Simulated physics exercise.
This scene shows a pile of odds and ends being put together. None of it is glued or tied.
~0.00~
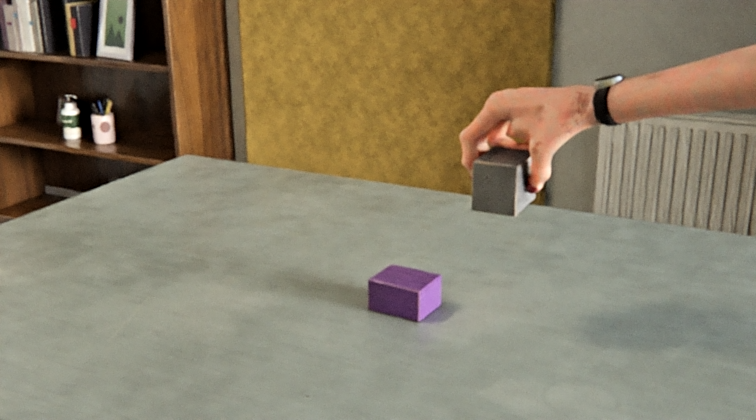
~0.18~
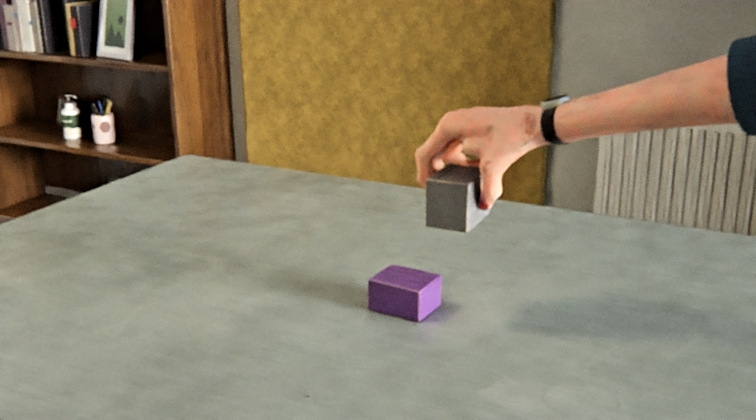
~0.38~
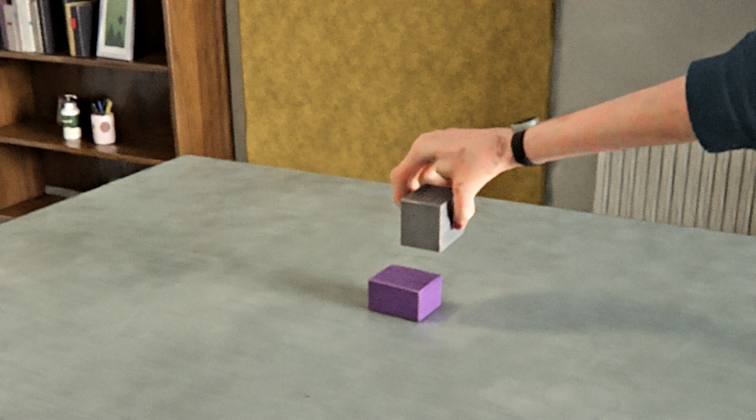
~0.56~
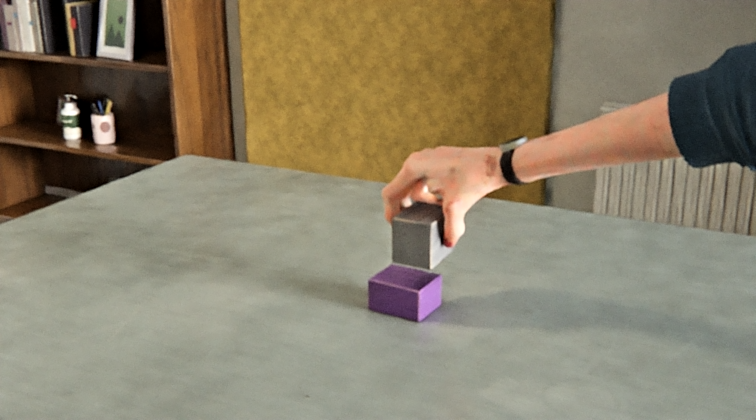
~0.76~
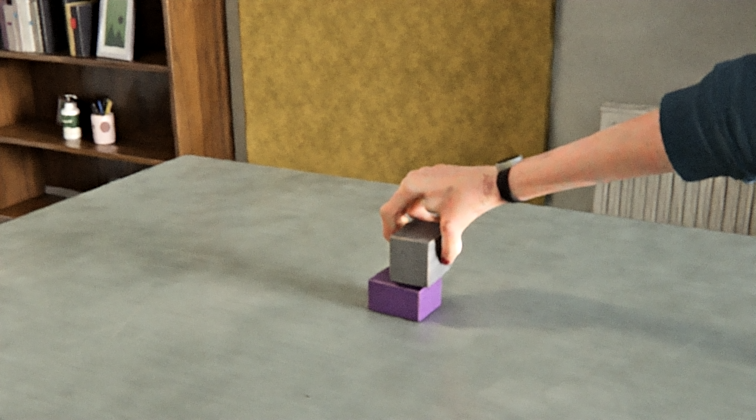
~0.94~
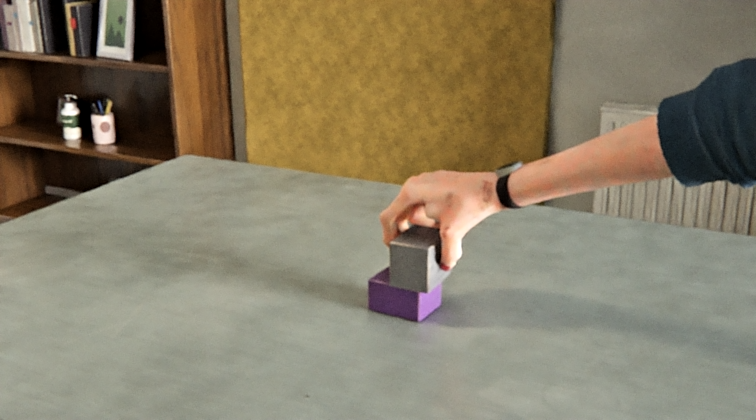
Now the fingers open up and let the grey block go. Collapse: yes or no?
Collapse: No.
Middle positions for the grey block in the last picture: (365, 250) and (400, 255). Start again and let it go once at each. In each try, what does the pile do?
On the first release the pile caves in, while on the second it stays intact.
By 1.44 s, all is still.
By 2.14 s, grey block resting near (421, 258).
When it is over (4.0 s), both as before. End places, in pixels of the last picture, grey block near (421, 258). The pile holds.
